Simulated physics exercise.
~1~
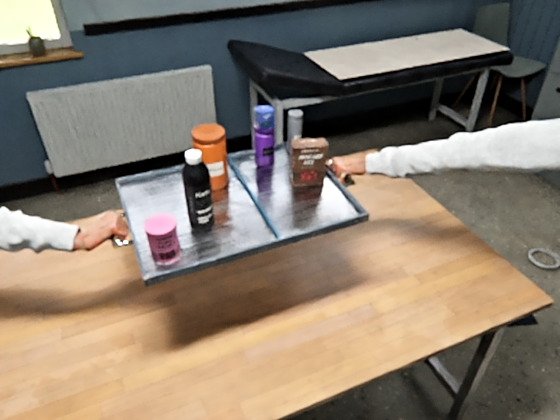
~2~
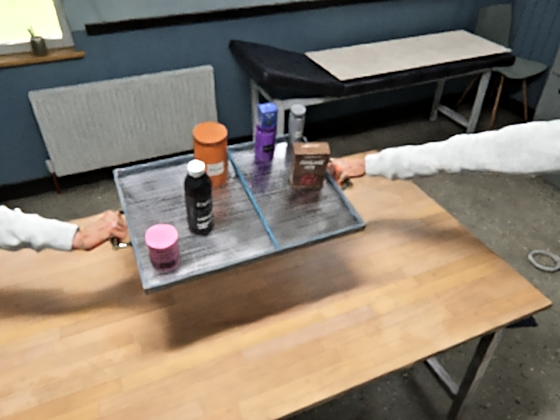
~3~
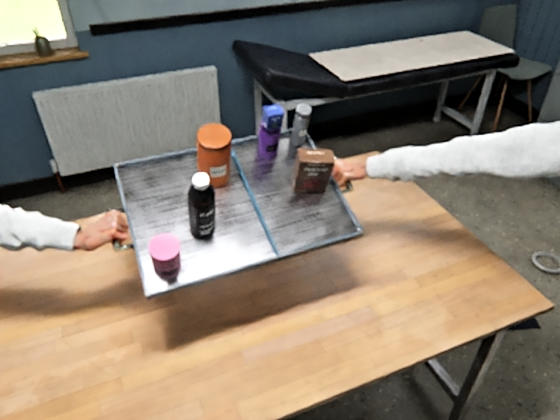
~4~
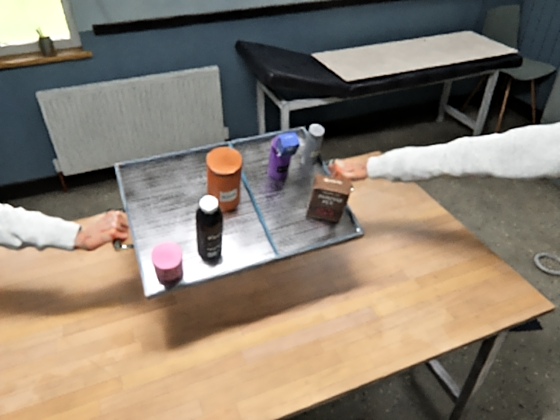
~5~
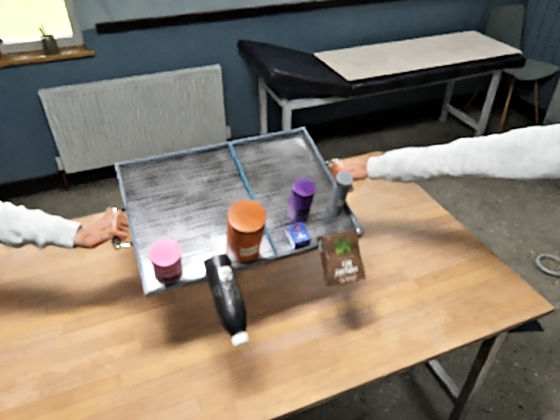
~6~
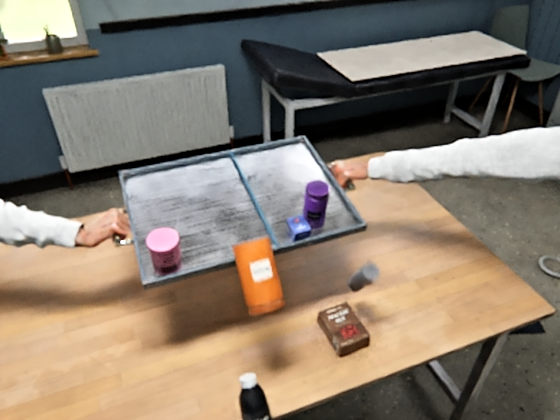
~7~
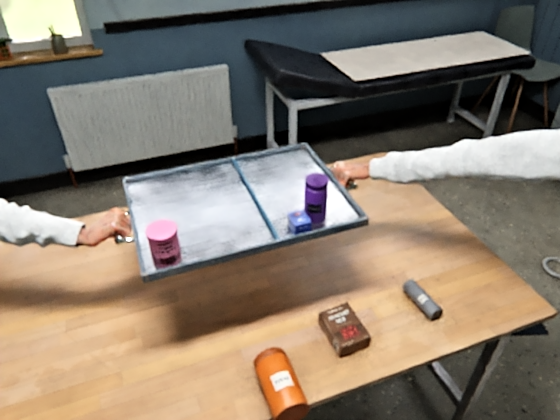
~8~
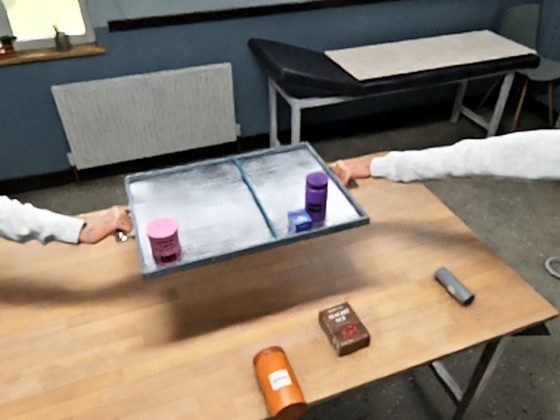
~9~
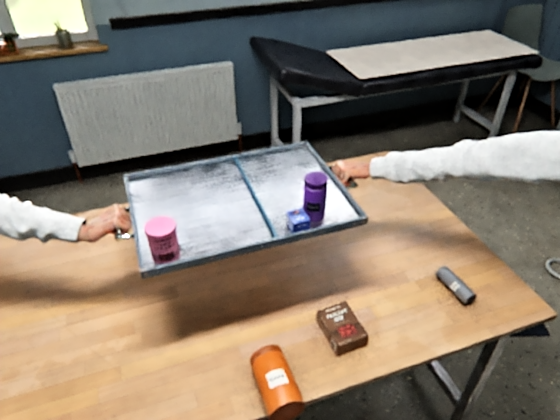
Two hands tip a tray toward the viewer, spilling four items, then level it again.
